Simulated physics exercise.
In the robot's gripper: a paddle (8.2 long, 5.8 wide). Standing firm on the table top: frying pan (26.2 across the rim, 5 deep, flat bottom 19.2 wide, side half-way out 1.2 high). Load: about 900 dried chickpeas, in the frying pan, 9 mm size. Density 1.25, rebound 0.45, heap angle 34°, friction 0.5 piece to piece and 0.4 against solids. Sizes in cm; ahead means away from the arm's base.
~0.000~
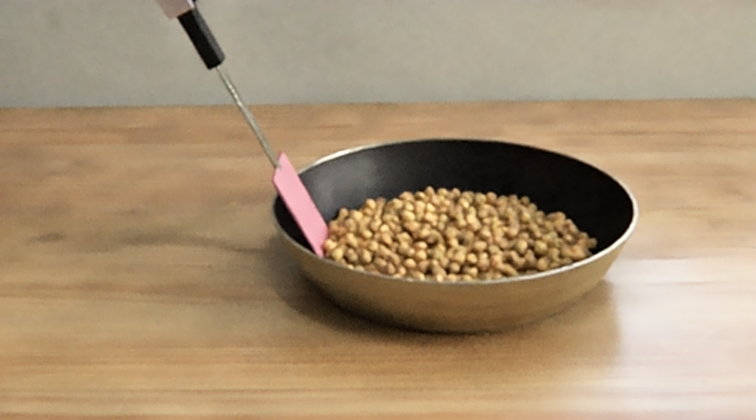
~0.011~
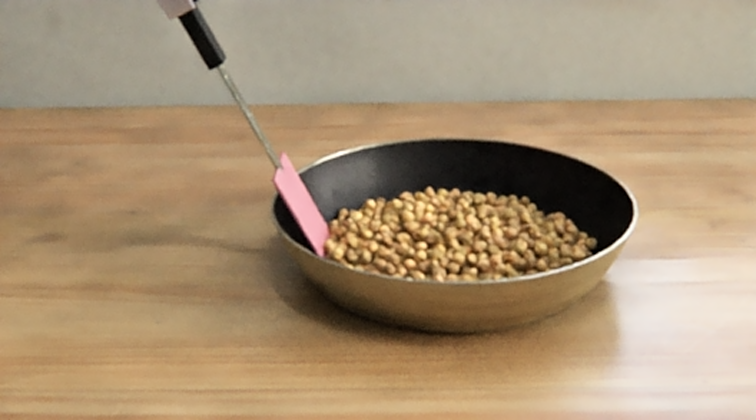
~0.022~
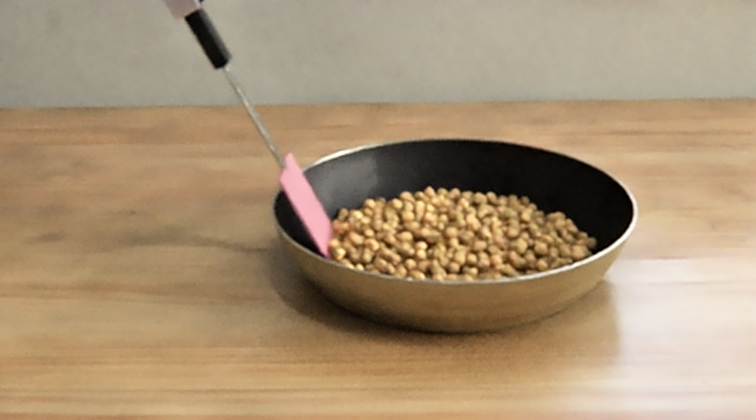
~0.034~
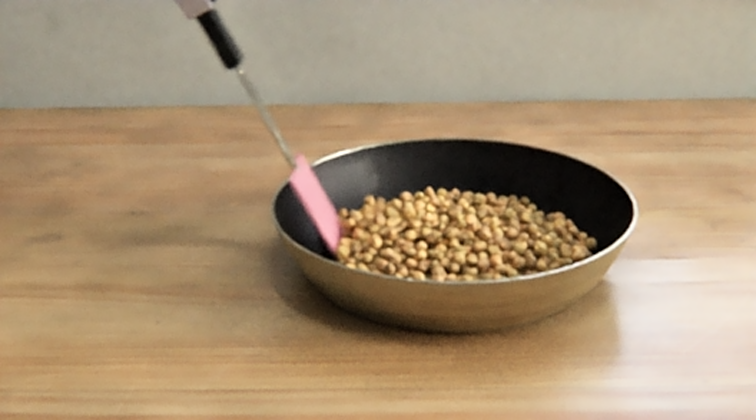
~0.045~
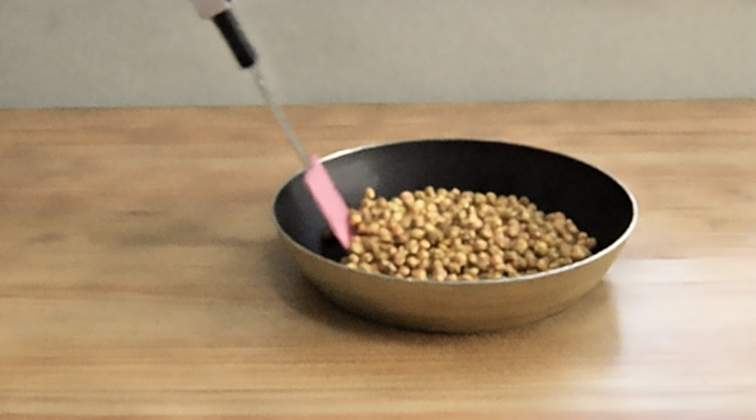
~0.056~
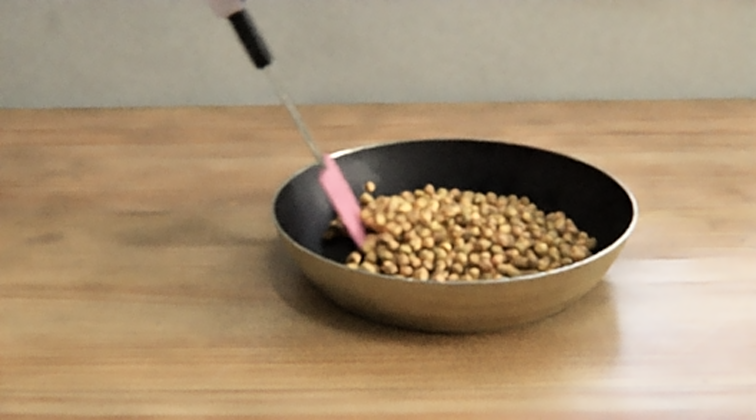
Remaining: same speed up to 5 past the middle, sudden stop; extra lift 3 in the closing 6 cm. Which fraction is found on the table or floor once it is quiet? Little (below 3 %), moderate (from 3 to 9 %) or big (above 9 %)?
On the table or floor the share is little, below 3 %.
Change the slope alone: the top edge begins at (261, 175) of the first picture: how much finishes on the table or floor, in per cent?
Some 0 per cent.
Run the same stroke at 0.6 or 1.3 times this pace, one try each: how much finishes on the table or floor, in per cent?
Some 0 and 5 per cent.
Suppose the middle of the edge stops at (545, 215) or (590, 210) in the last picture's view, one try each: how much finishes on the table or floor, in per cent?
About 5 and 15 per cent.
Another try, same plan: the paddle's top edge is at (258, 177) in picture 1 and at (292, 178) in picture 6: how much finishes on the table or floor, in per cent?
About 0 per cent.
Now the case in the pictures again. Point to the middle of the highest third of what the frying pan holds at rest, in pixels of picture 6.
At about (553, 229).
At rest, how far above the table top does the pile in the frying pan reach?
Roughly 5.0 cm.
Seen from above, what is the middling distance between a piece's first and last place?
About 2 cm.
After 0.09 s, sloping 64°, highest piece 5 above the table; 900 in the frying pan.
After 0.13 s, sloping 64°, highest piece 6 above the table; 900 in the frying pan.
After 0.35 s, sloping 64°, highest piece 5 above the table; 890 in the frying pan, 6 on the table or floor, 4 on the blade or in flight.
After 1.40 s, sloping 64°, highest piece 5 above the table; 890 in the frying pan, 10 on the table or floor.
In the end, 890 in the frying pan, 10 on the table or floor. That is 1 % on the table or floor.
